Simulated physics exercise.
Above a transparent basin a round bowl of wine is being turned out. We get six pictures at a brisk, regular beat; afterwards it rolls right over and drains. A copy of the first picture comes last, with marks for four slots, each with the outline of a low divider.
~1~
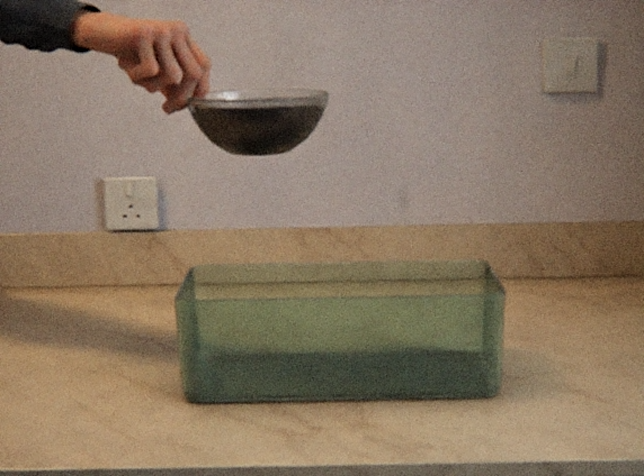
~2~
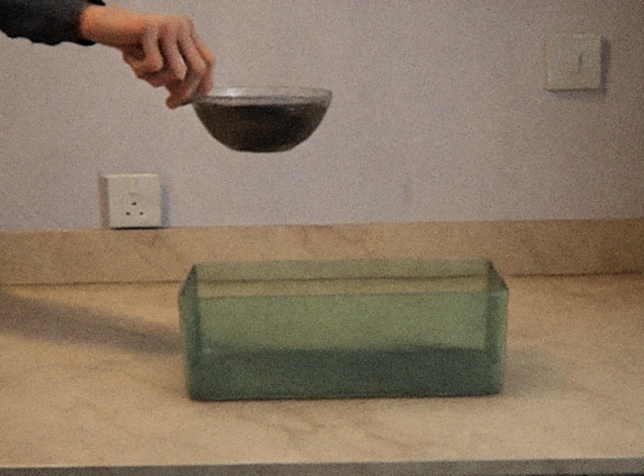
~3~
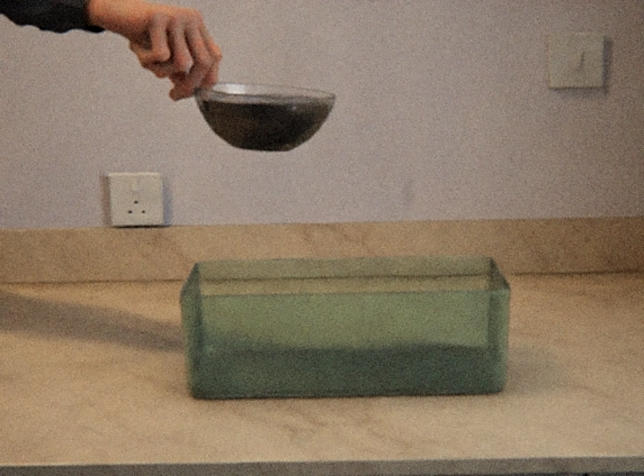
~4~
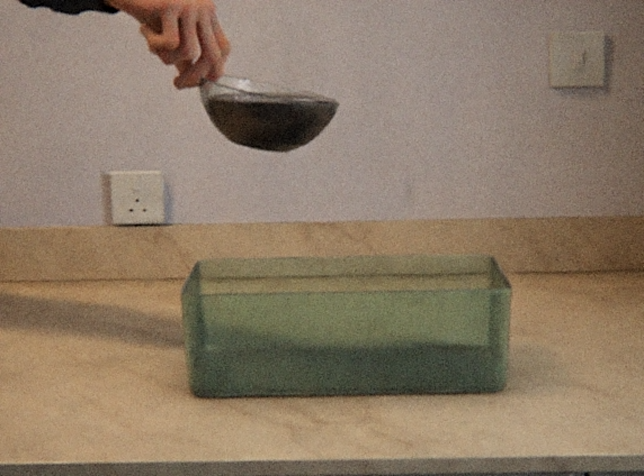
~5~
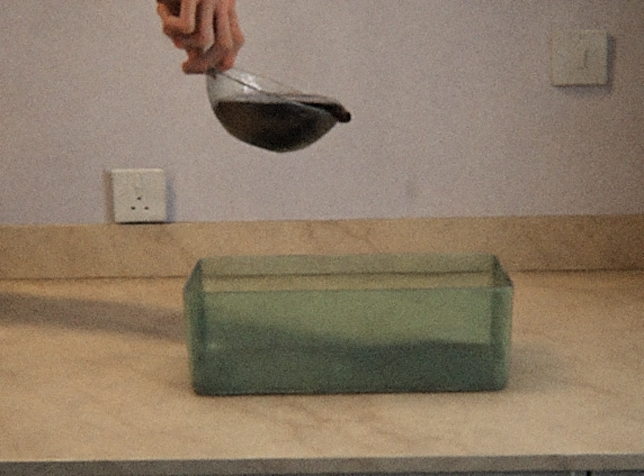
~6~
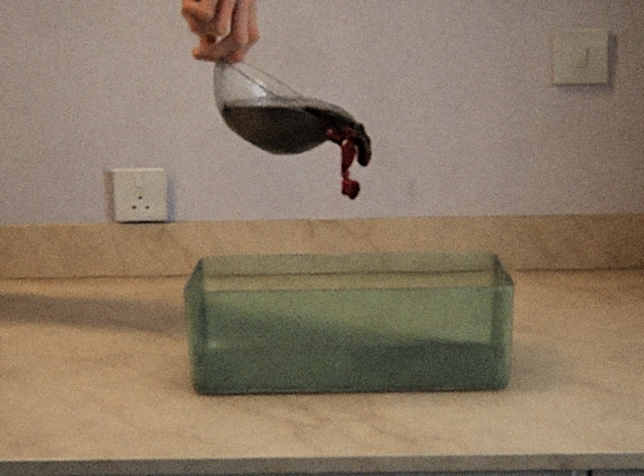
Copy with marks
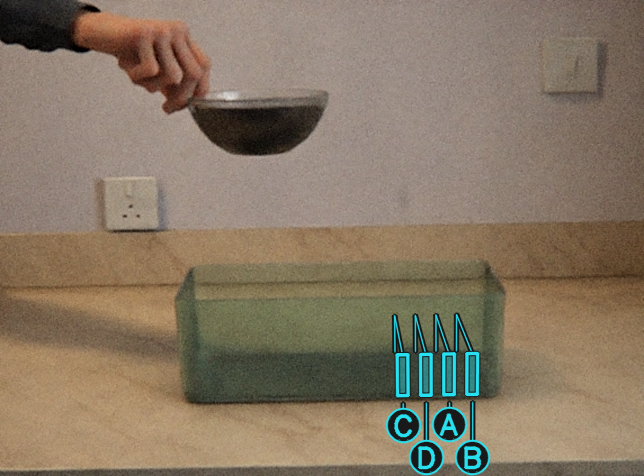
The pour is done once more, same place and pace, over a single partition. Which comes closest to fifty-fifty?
The best slot is C.
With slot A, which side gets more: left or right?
More ends on the left.
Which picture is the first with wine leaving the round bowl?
Picture 5.
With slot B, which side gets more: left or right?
More ends on the left.
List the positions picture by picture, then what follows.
Upright, lip at (326, 92); basin from (183, 400) to (501, 394); nothing has left yet, in the first frame.
Upright, lip at (330, 91); nothing has left yet, in the second frame.
Tipped about 6°, lip at (334, 95); nothing has left yet, in the third frame.
Tipped about 13°, lip at (337, 102); nothing has left yet, in the fourth frame.
Tipped about 22°, lip at (340, 112); wine is over the lip, down to (346, 119), in the fifth frame.
Tipped about 32°, lip at (340, 125); wine is over the lip, down to (352, 196), in the sixth frame.
In cyan, A at (449, 402); B at (472, 402); C at (403, 403); D at (426, 402).
Choosing A, about 95 % ends left of the wall and 4 % right of it.
Choosing B, about 94 % ends left of the wall and 5 % right of it.
Choosing C, about 48 % ends left of the wall and 50 % right of it.
Choosing D, about 85 % ends left of the wall and 14 % right of it.
